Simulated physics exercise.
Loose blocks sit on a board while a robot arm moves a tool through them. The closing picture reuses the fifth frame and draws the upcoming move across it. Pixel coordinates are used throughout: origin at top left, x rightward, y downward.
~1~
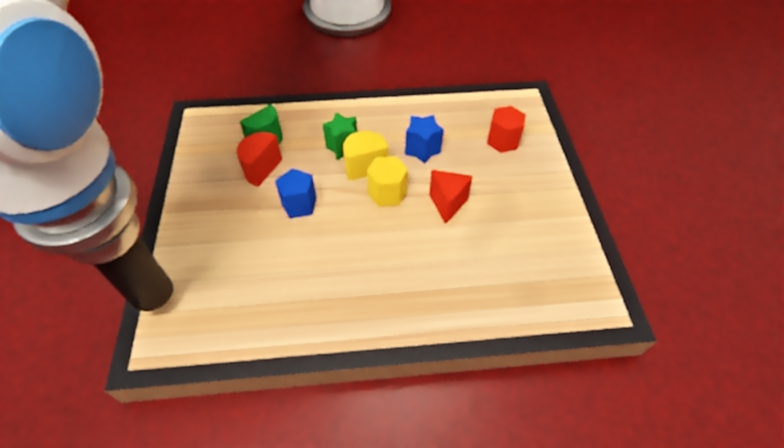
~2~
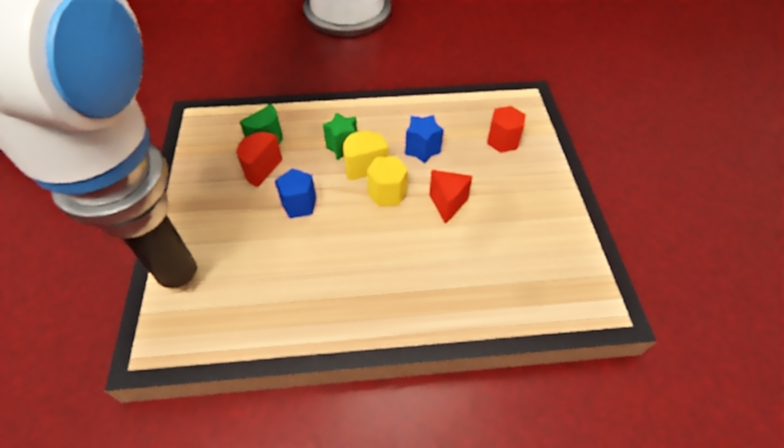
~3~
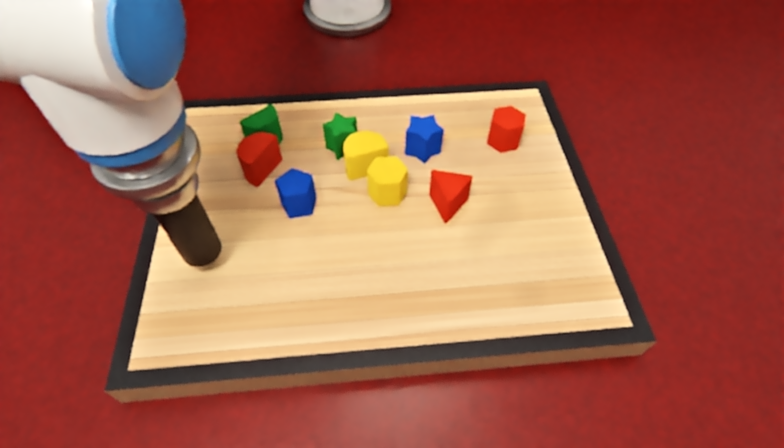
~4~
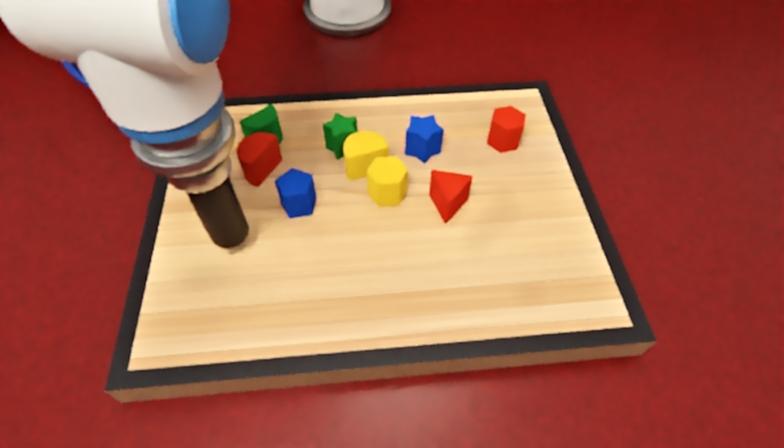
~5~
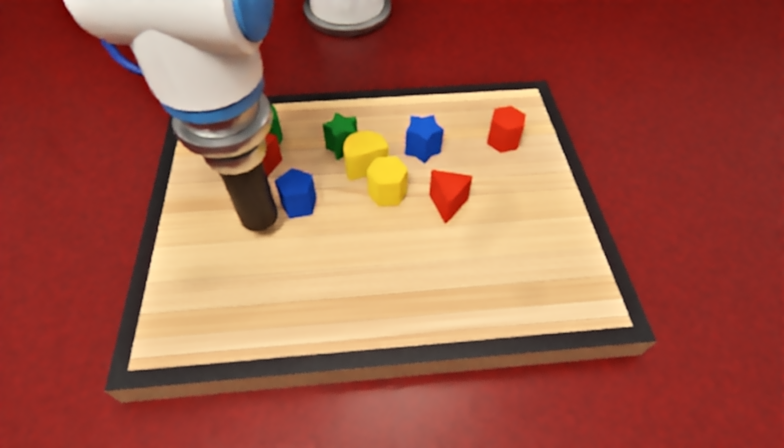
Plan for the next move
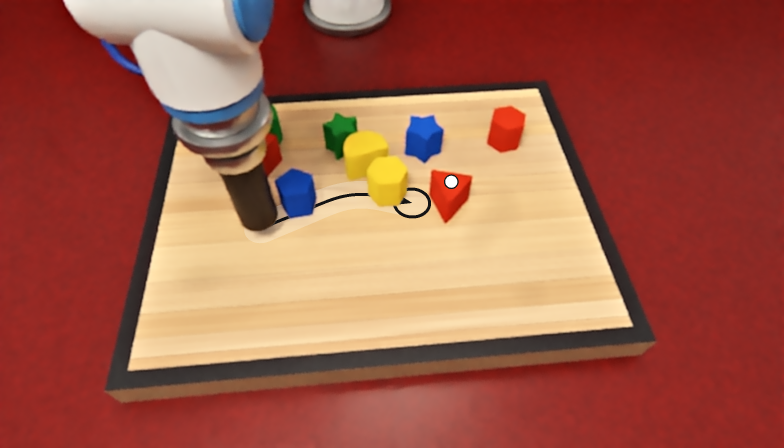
The clip shows a white and blue robot arm moving a dark cylindrical tool from the left edge of a wooden board up and to the right, nearing a blue block, while the red, green, yellow and blue blocks stay still.
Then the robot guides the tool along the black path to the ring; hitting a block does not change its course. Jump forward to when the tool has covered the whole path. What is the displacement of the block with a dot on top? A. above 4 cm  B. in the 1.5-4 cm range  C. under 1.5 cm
Letter B.
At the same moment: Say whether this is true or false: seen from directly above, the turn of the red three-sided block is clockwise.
That is true.
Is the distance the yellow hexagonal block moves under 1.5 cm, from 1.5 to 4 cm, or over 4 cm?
Its final spot will lie more than 4 cm from the current one.
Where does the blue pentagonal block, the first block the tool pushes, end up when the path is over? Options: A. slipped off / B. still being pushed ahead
I choose A.
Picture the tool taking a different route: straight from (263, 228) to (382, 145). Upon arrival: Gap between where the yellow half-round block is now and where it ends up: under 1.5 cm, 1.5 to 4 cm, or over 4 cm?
Shift of over 4 cm.
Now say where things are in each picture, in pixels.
The first picture shows tool tip at (152, 293); block tops, blue pentagonal block at (294, 182); yellow half-round block at (364, 143); yellow hexagonal block at (388, 169); red three-sided block at (451, 182).
The second picture shows tool at (176, 271); blocks unchanged.
The third picture shows tool at (202, 250); blocks unchanged.
The fourth picture shows tool at (230, 232); blocks unchanged.
The fifth picture shows tool at (259, 216); blue pentagonal block at (294, 182); yellow half-round block at (364, 143); yellow hexagonal block at (388, 169); red three-sided block at (451, 182).
Path on the board, from (263, 228) by way of (313, 207) and (362, 194) to (412, 203); the dot is on the red three-sided block.
What follows on the original path. One third of the way, tool at (312, 195); blue pentagonal block at (329, 160), turned 40° anticlockwise.
Two thirds of the way, tool at (362, 183); blue pentagonal block at (348, 146), turned 60° anticlockwise; yellow half-round block at (382, 132), turned 15° anticlockwise; yellow hexagonal block at (401, 168).
At the end, tool at (413, 191); blue pentagonal block at (348, 146), turned 60° anticlockwise; yellow half-round block at (382, 132), turned 15° anticlockwise; yellow hexagonal block at (442, 163), turned 55° anticlockwise; red three-sided block at (468, 180), turned 55° clockwise.
